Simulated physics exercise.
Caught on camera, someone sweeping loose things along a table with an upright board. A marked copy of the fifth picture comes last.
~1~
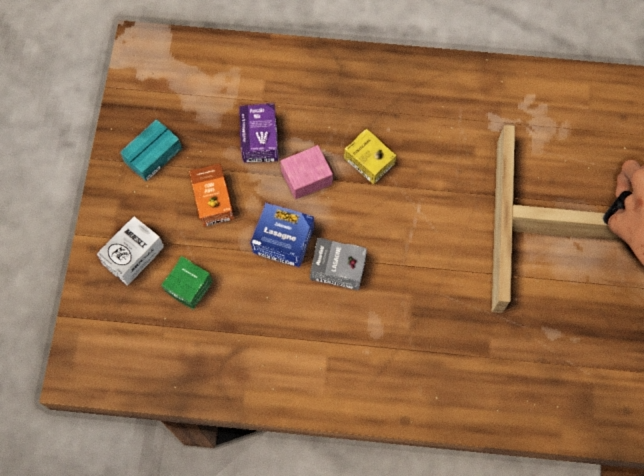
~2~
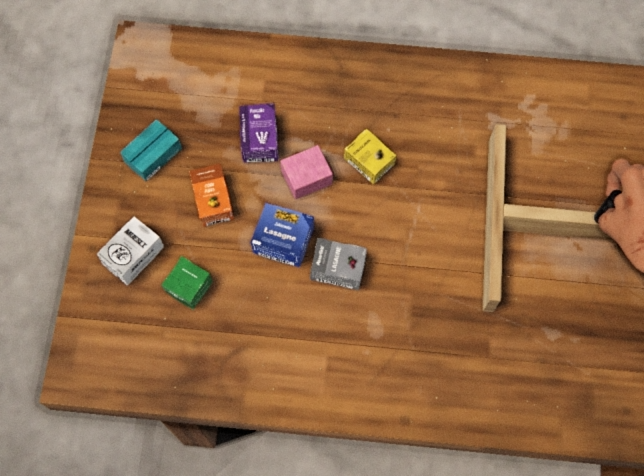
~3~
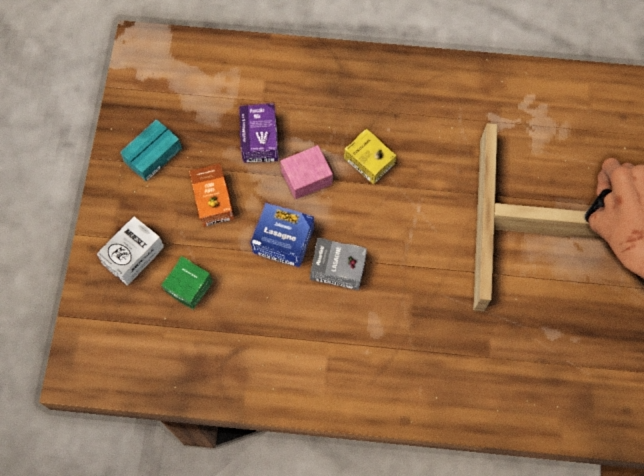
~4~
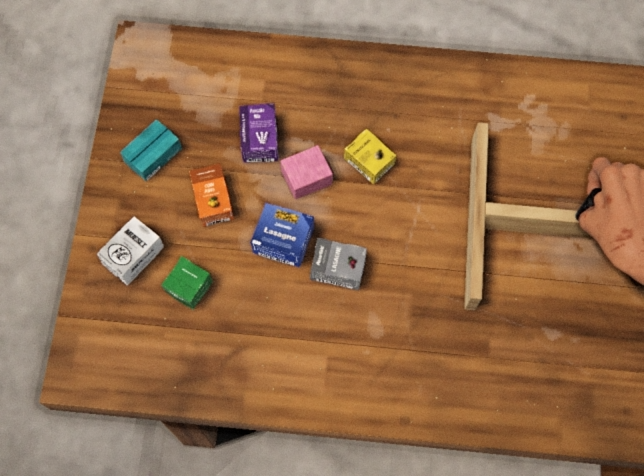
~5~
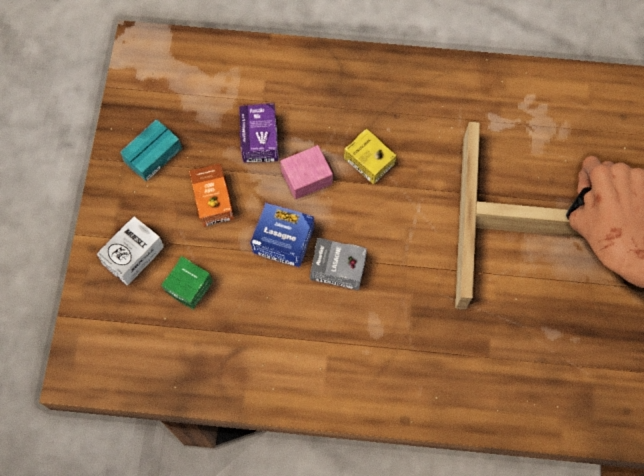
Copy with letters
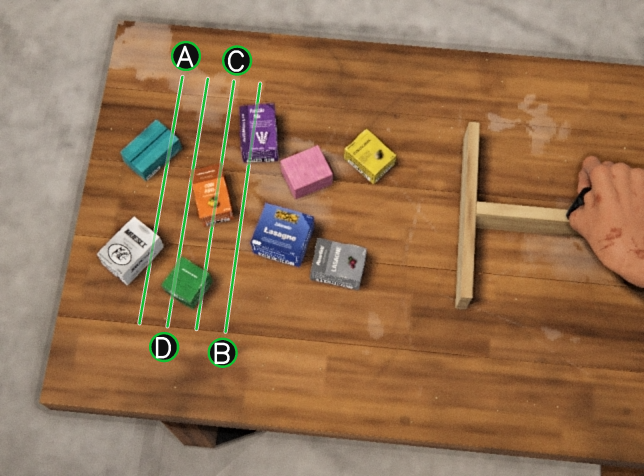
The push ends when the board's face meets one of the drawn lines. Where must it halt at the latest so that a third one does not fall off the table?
As far as mark A.
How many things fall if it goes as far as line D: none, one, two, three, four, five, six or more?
By then, none.
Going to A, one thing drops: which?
The turquoise box.
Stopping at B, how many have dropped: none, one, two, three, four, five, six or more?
In all, none.
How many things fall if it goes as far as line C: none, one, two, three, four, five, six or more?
The count is none.
On the copy, A at (162, 194); B at (244, 201); C at (216, 199); D at (189, 196).
On A. First, board (359, 196); yellow packet (332, 148); grey packet (321, 264).
Then, board (248, 186); orange packet (179, 179); green box (162, 284).
Finally, board (161, 178); turquoise box over the edge; white packet (76, 239); one fallen.
By contrast, B is within the limit but short; C is within the limit but short; D is within the limit but short.
